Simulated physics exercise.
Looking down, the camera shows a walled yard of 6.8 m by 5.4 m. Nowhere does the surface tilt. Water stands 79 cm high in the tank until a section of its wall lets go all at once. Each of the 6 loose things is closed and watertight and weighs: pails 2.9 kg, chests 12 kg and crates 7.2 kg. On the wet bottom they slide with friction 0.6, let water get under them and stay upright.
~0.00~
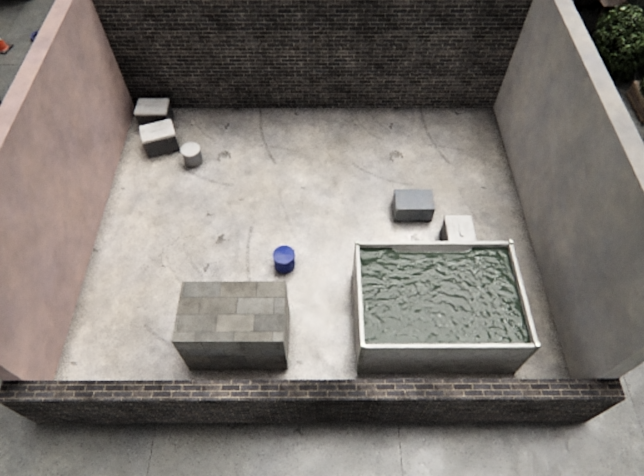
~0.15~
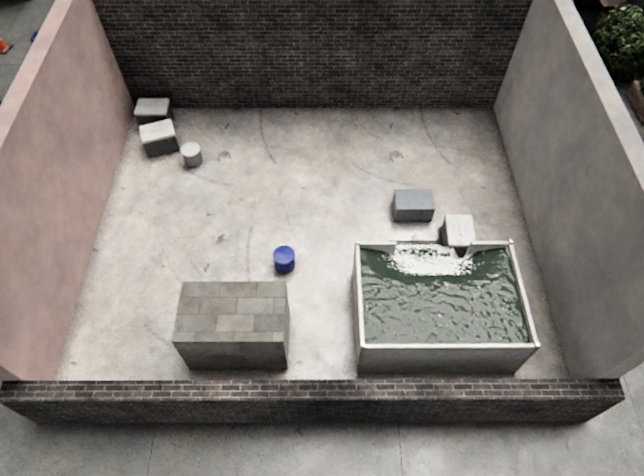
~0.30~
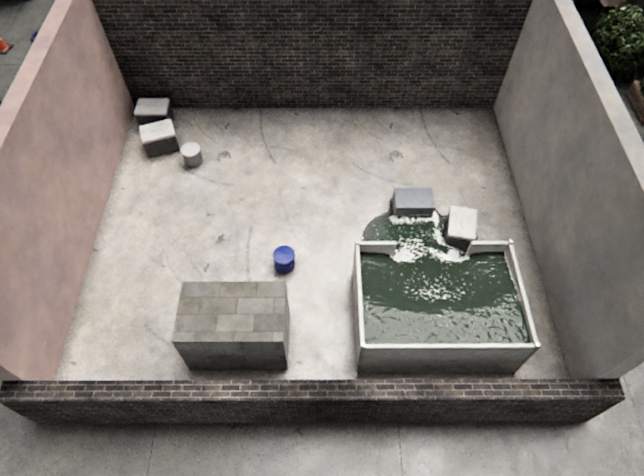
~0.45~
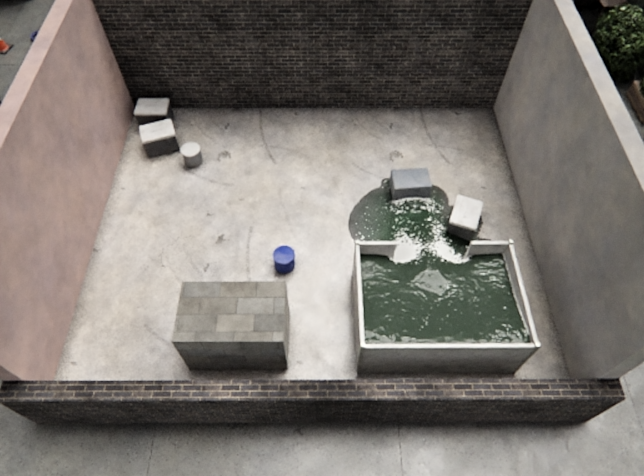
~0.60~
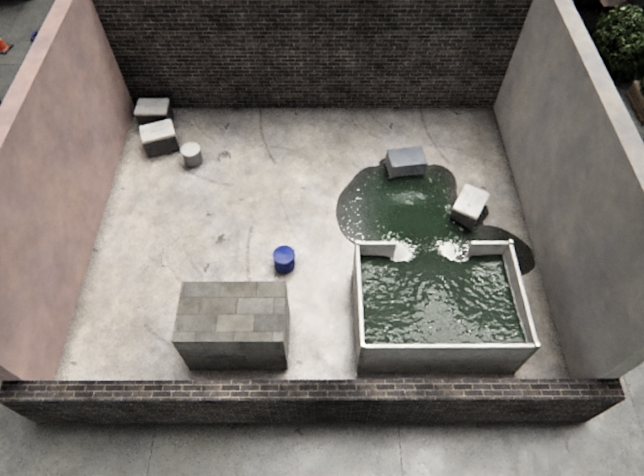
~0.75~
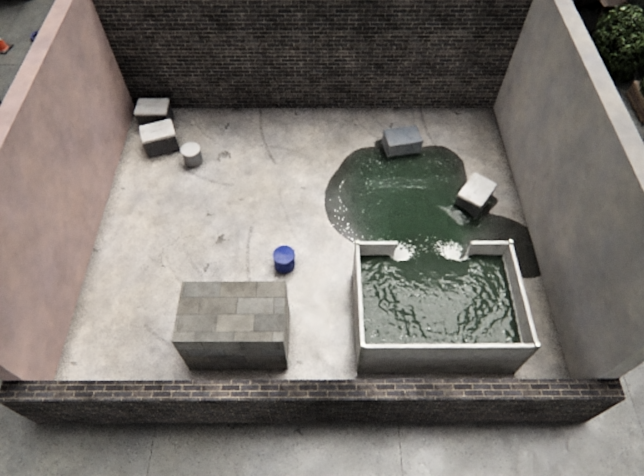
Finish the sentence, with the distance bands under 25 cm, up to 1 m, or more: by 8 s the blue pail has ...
... hardly moved at all.
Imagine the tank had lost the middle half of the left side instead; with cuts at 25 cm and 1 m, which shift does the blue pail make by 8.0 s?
So the blue pail winds up far off.
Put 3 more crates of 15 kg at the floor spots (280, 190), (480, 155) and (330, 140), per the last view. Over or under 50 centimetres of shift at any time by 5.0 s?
Spot by spot, in turn: Falls short, exceeds it, exceeds it.
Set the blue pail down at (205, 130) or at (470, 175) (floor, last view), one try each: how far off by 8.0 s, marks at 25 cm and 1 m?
At the first spot it winds up far off; at the second it winds up far off.
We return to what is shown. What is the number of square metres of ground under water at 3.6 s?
About 23 m2.
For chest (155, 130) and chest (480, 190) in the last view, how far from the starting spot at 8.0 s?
Lab note - net shifts in turn: 350 cm; 200 cm.
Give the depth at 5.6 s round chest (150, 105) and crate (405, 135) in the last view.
Around 9 cm and 11 cm.
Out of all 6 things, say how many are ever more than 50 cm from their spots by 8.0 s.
Tally: 5.
After 1.6 s the blue pail is near (284, 255), 0.0 m from its start, aground; 2 afloat.
After 3.6 s the blue pail is near (284, 255), 0.0 m from its start, aground; 3 afloat.
After 5.6 s the blue pail is near (284, 255), 0.0 m from its start, aground; 4 afloat.
After 8.0 s the blue pail is near (284, 255), 0.0 m from its start, aground; 5 afloat.
